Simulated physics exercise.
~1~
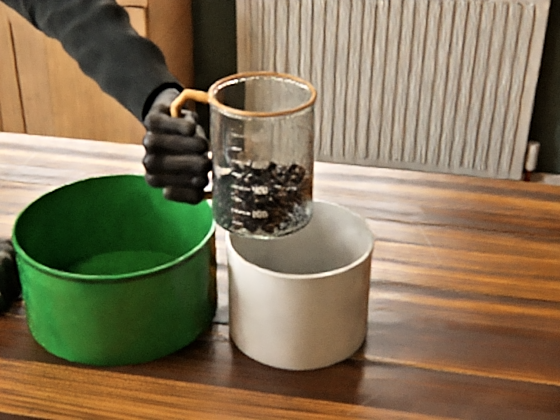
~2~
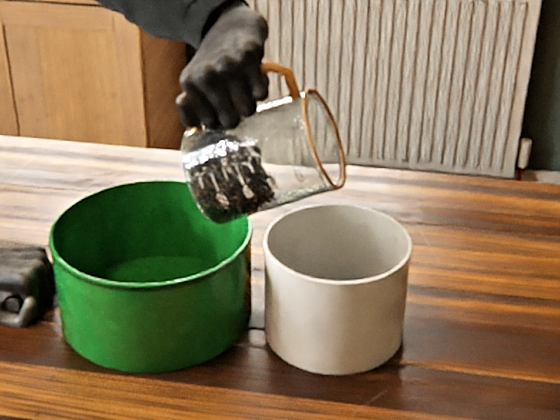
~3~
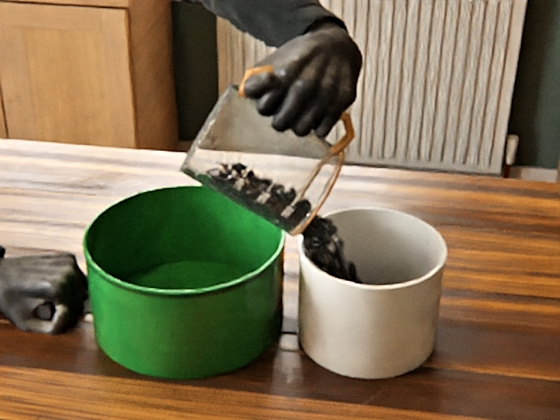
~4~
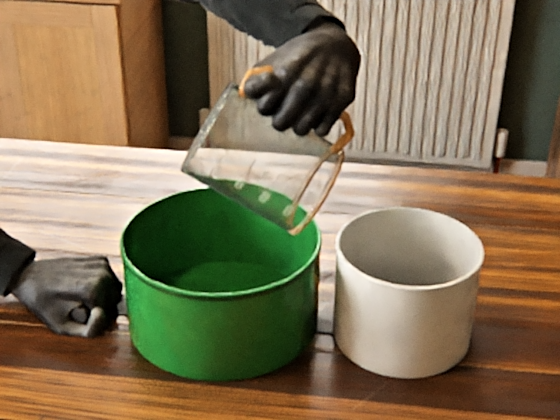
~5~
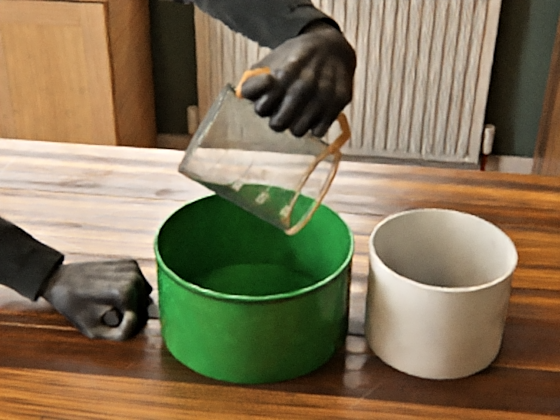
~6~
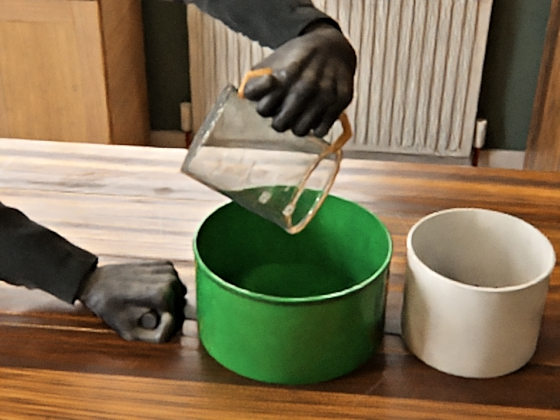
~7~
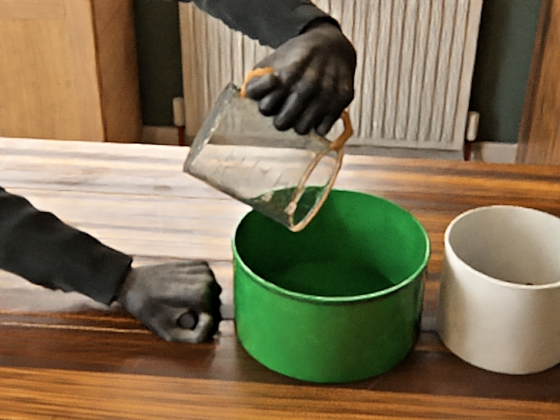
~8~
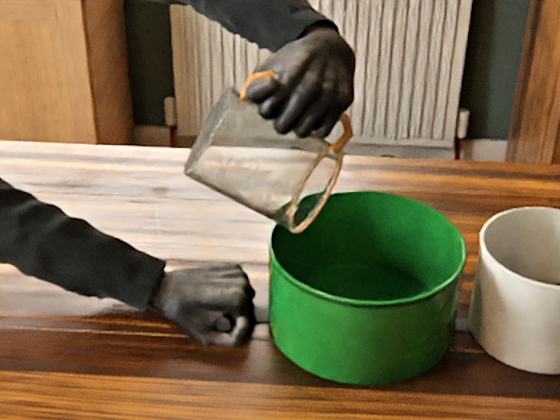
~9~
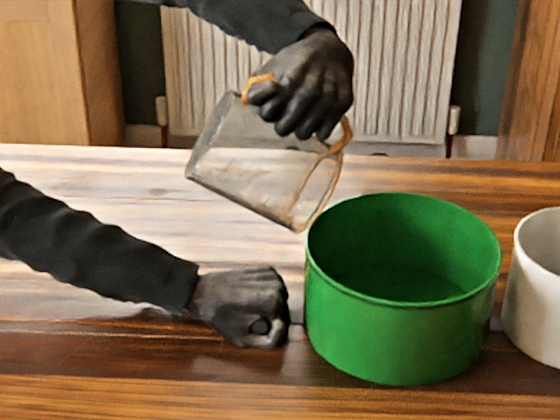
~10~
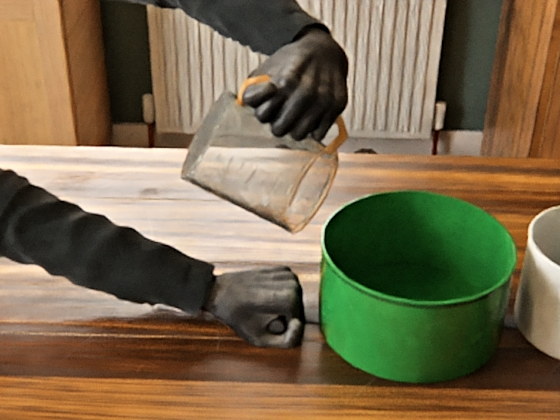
A person in black gloves tipped a glass jug and poured its black beans into a white pot, while the white pot and a green pot slid right along the table, ending with the emptied jug still held tilted and both pots upright.
